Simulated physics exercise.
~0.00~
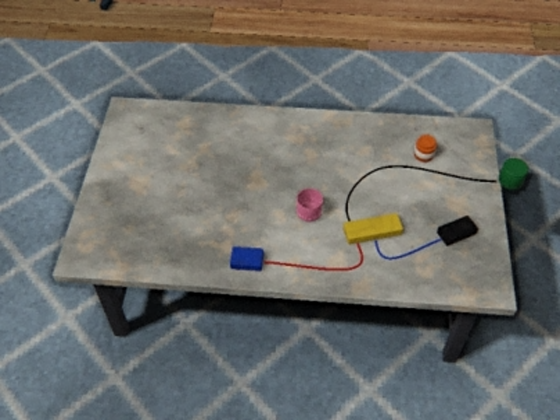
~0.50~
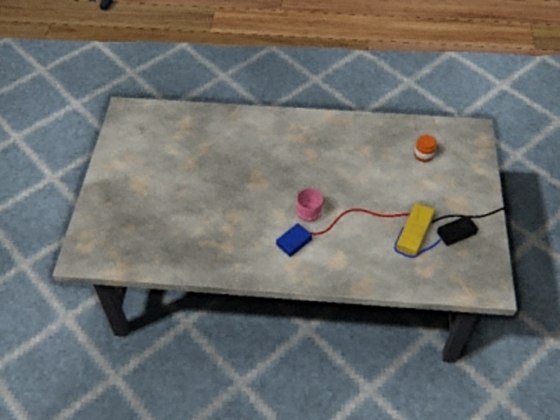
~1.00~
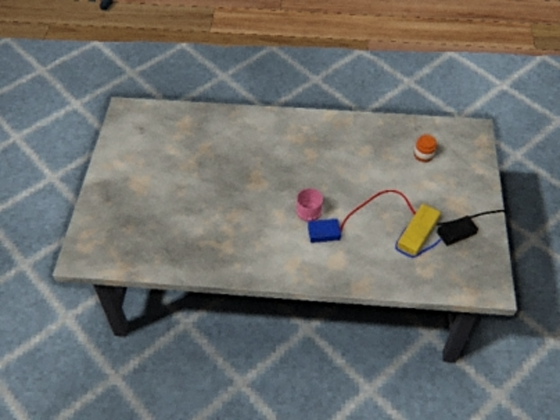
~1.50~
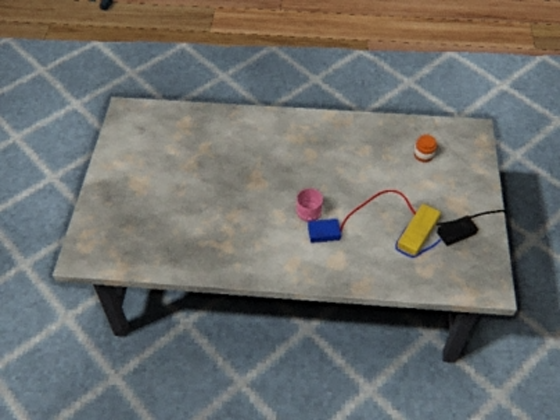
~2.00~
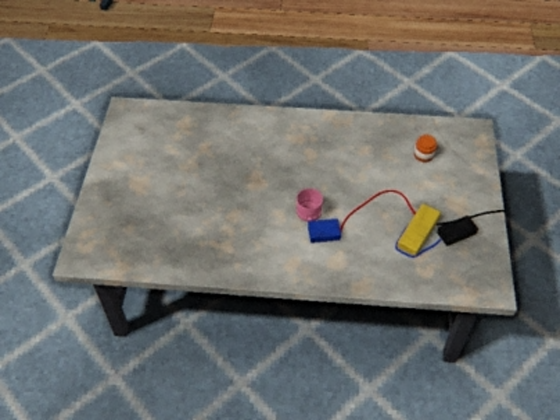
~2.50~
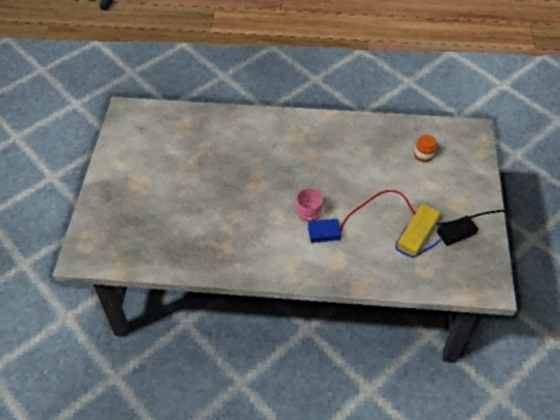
Green object dropping off the table's right edge, its black cable dragging a yellow block and tethered blue block rightward before all settle.
